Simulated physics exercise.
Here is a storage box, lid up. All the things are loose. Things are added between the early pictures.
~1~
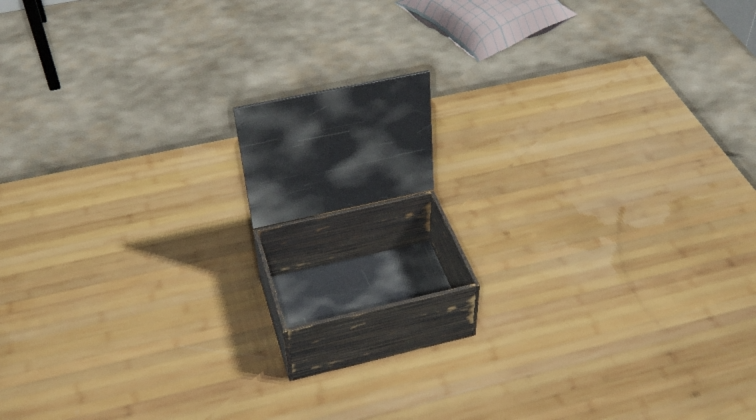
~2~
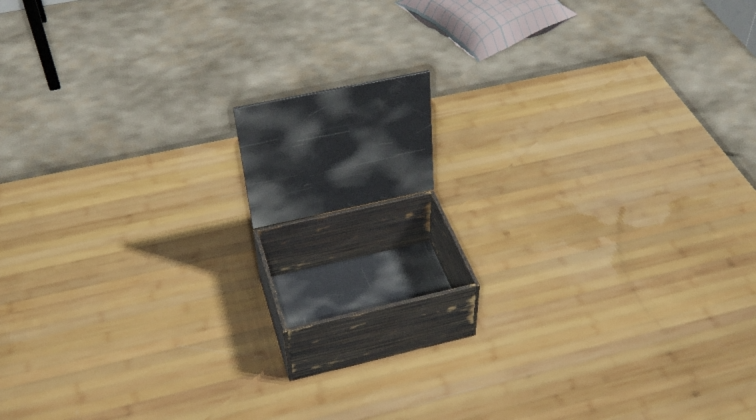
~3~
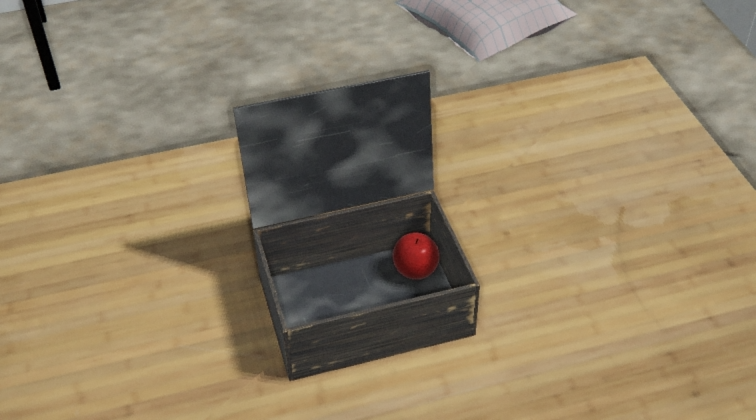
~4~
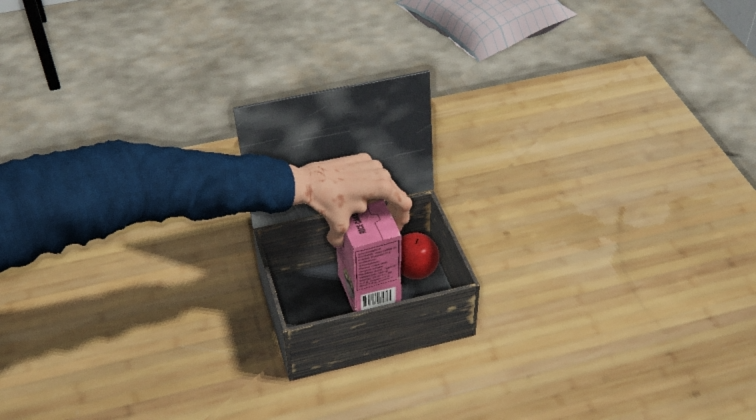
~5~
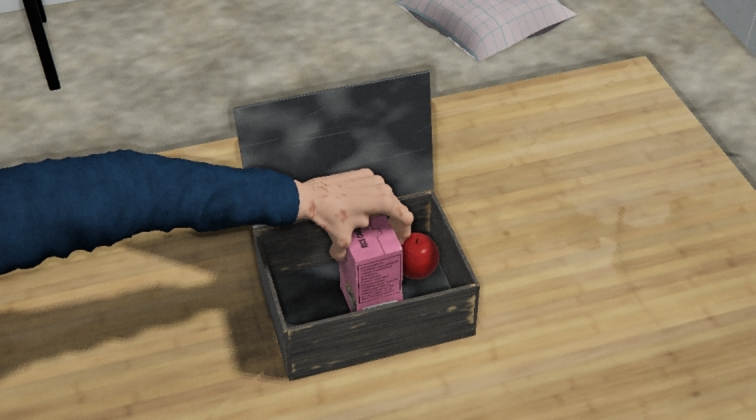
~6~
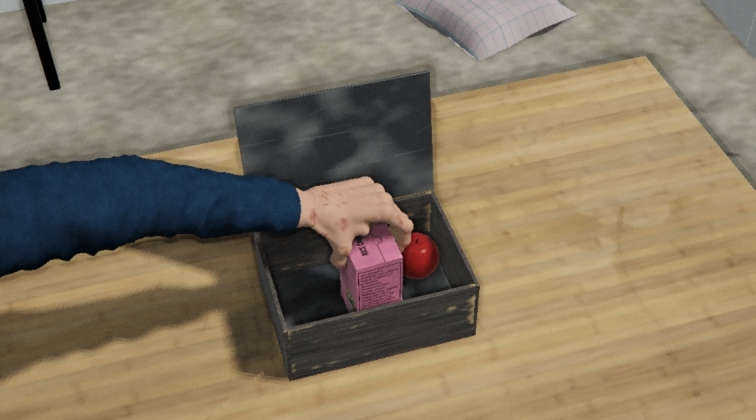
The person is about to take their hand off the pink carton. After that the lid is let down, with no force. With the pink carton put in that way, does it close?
Here the lid will not close.
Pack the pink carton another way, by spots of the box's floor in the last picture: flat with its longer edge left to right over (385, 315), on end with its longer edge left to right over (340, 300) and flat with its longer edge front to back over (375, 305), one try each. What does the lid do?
First try: It shuts flat; second try: It is held up; third try: It closes.
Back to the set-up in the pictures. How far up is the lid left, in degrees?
About 30°.
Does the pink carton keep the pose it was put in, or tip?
The pink carton stays as placed.
Then, 1.20 s on from there, lid starting down.
Then, 1.50 s on from there, lid 66° above the rim.
Then, 1.80 s on from there, lid 34° above the rim.
In the end, lid 32° above the rim; both unmoved. At the end, from the last picture's camera, pink carton near (370, 277).
